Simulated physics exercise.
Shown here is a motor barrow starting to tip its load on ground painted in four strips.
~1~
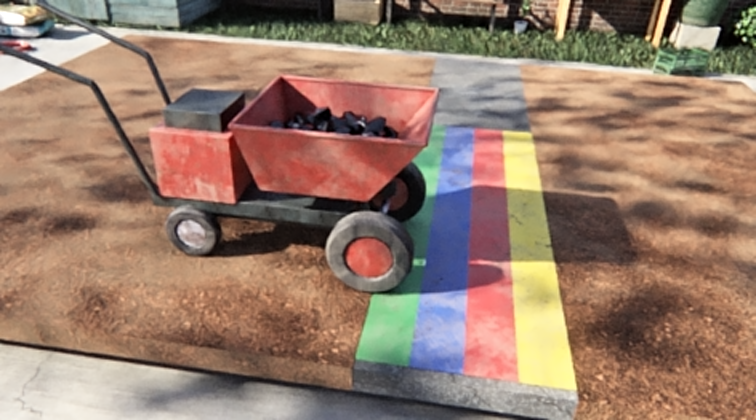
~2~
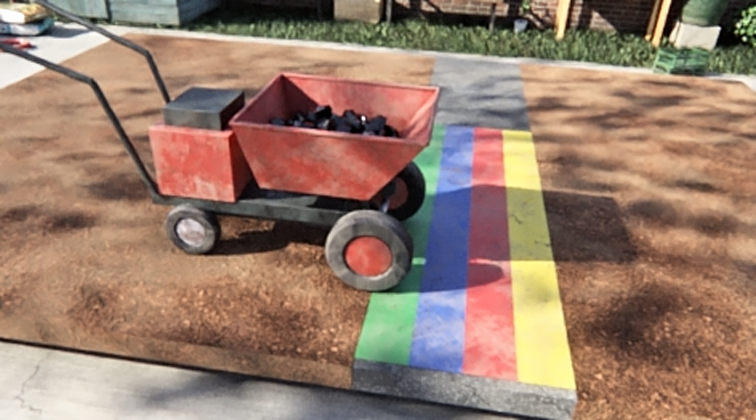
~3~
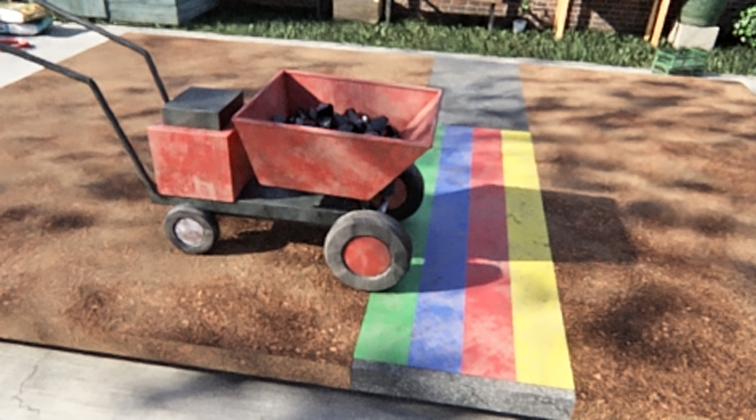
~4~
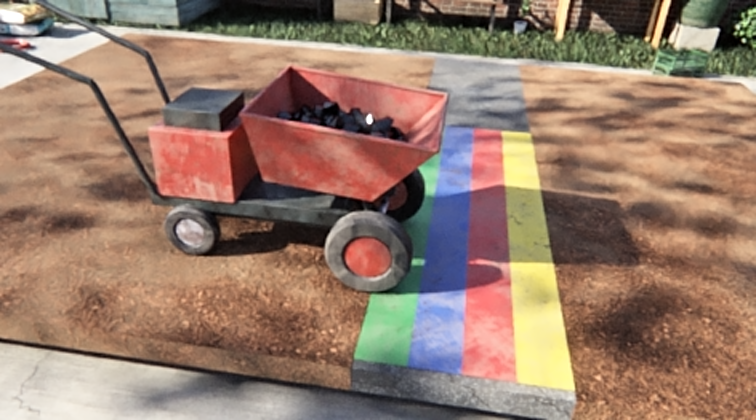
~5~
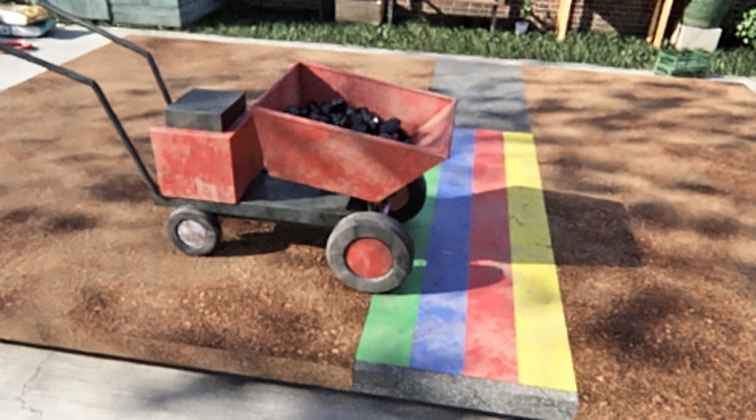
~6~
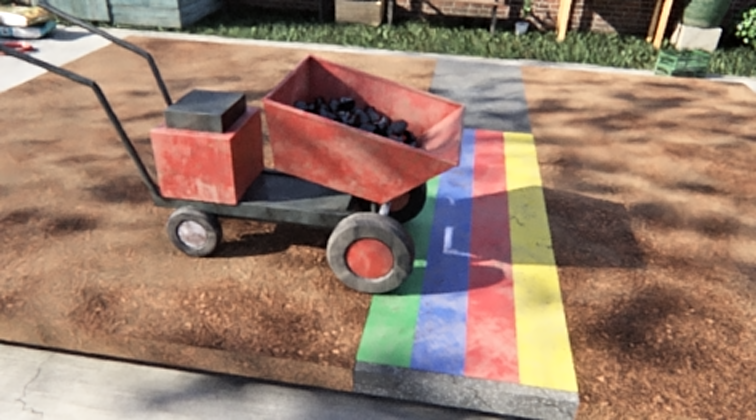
Red skip of a motor barrow loaded with black coal tilting slightly forward to the right beside green, blue, red and yellow strips.
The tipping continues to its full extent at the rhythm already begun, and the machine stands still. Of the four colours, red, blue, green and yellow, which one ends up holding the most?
The yellow one holds the most.
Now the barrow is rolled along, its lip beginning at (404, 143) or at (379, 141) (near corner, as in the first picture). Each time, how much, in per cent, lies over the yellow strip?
First spot: Roughly 30 percent; second spot: Roughly 20 percent.
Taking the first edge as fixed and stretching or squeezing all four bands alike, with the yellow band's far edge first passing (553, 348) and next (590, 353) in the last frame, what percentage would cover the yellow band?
First some 40, then 40 per cent.
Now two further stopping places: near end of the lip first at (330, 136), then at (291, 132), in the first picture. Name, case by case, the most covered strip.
That blue strip first, the strip in green second.
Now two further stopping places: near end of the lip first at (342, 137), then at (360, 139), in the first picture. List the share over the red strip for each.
30 and 40 in a hundred, in that order.
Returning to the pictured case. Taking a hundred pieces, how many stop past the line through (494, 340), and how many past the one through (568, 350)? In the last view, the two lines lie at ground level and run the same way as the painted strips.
Result, first then second: 70 %, 30 %.
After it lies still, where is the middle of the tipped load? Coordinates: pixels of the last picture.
About pixel (537, 262).
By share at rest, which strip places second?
Second: The red one.
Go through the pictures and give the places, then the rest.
Lip of the skip at (425, 145), level; top of the load at (328, 127), lumps of coal; green strip at (391, 320); blue strip at (440, 327); red strip at (491, 333); yellow strip at (542, 340), in the first picture.
Lip of the skip at (427, 145), level; top of the load at (328, 126), in the second picture.
Lip of the skip at (430, 147), tipped barely; top of the load at (330, 124), in the third picture.
Lip of the skip at (437, 151), tipped barely; top of the load at (325, 132), in the fourth picture.
Lip of the skip at (447, 157), tipped a little; top of the load at (320, 129), in the fifth picture.
Lip of the skip at (457, 164), tipped a little; top of the load at (328, 126); green strip at (392, 321); blue strip at (441, 328); red strip at (492, 335); yellow strip at (543, 341), in the sixth picture.
Soon after the last picture, skip tipped steeply; all in the skip.
A little later, skip tipped steeply; nearly all in the skip; a stray few over the red strip; a stray few over the yellow strip.
Later still, skip tipped right over; about a quarter in the skip; a small part over the red strip; about a third over the yellow strip; about a quarter off the paint.
At rest, skip tipped right over; about a quarter in the skip; none over the green strip; none over the blue strip; a small part over the red strip; about a third over the yellow strip; about a quarter off the paint.
